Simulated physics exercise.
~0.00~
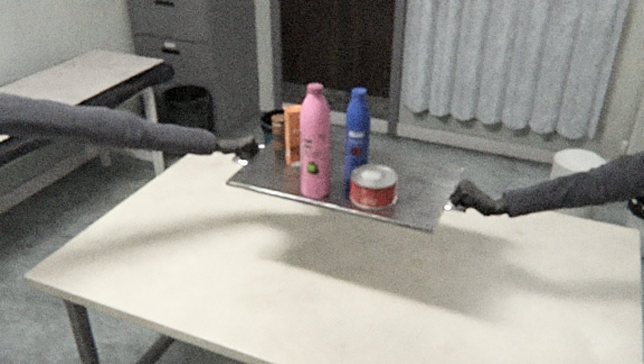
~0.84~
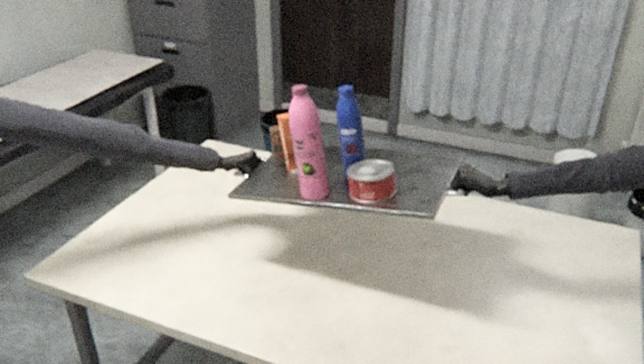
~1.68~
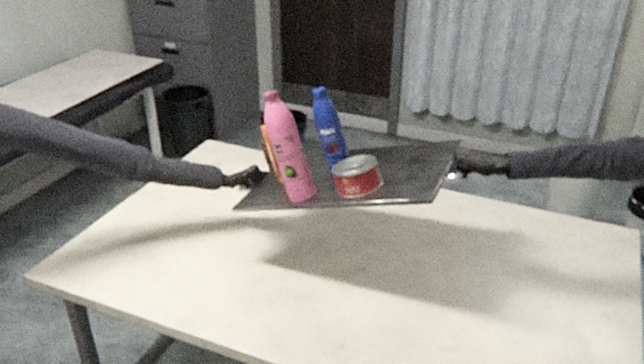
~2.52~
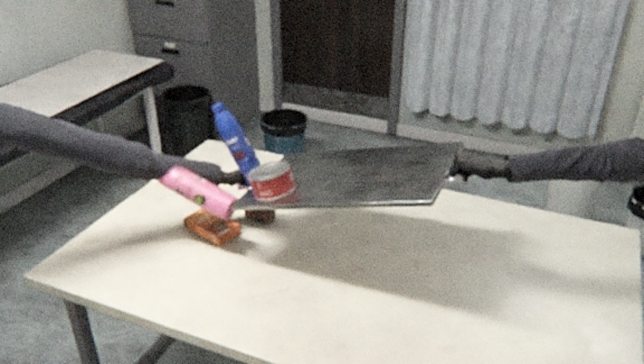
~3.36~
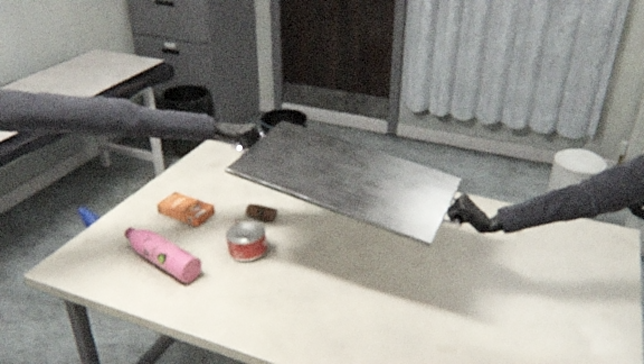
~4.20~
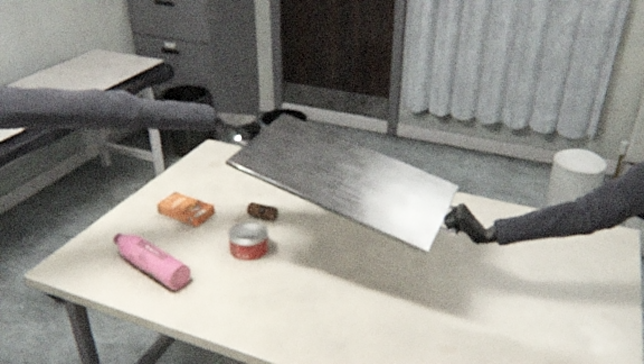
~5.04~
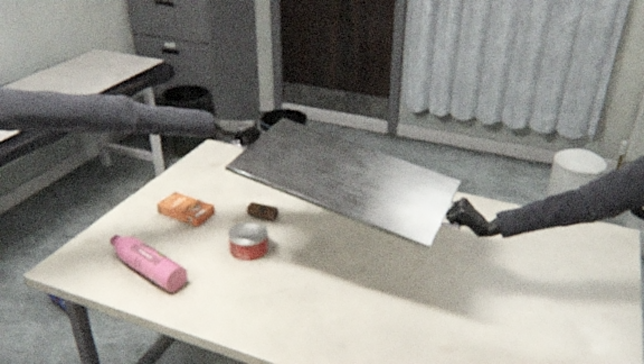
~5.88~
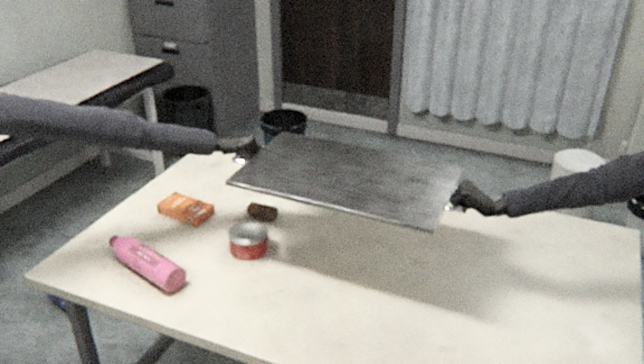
Two hands tip a loaded tray left, spilling everything, then right, and level it empty.
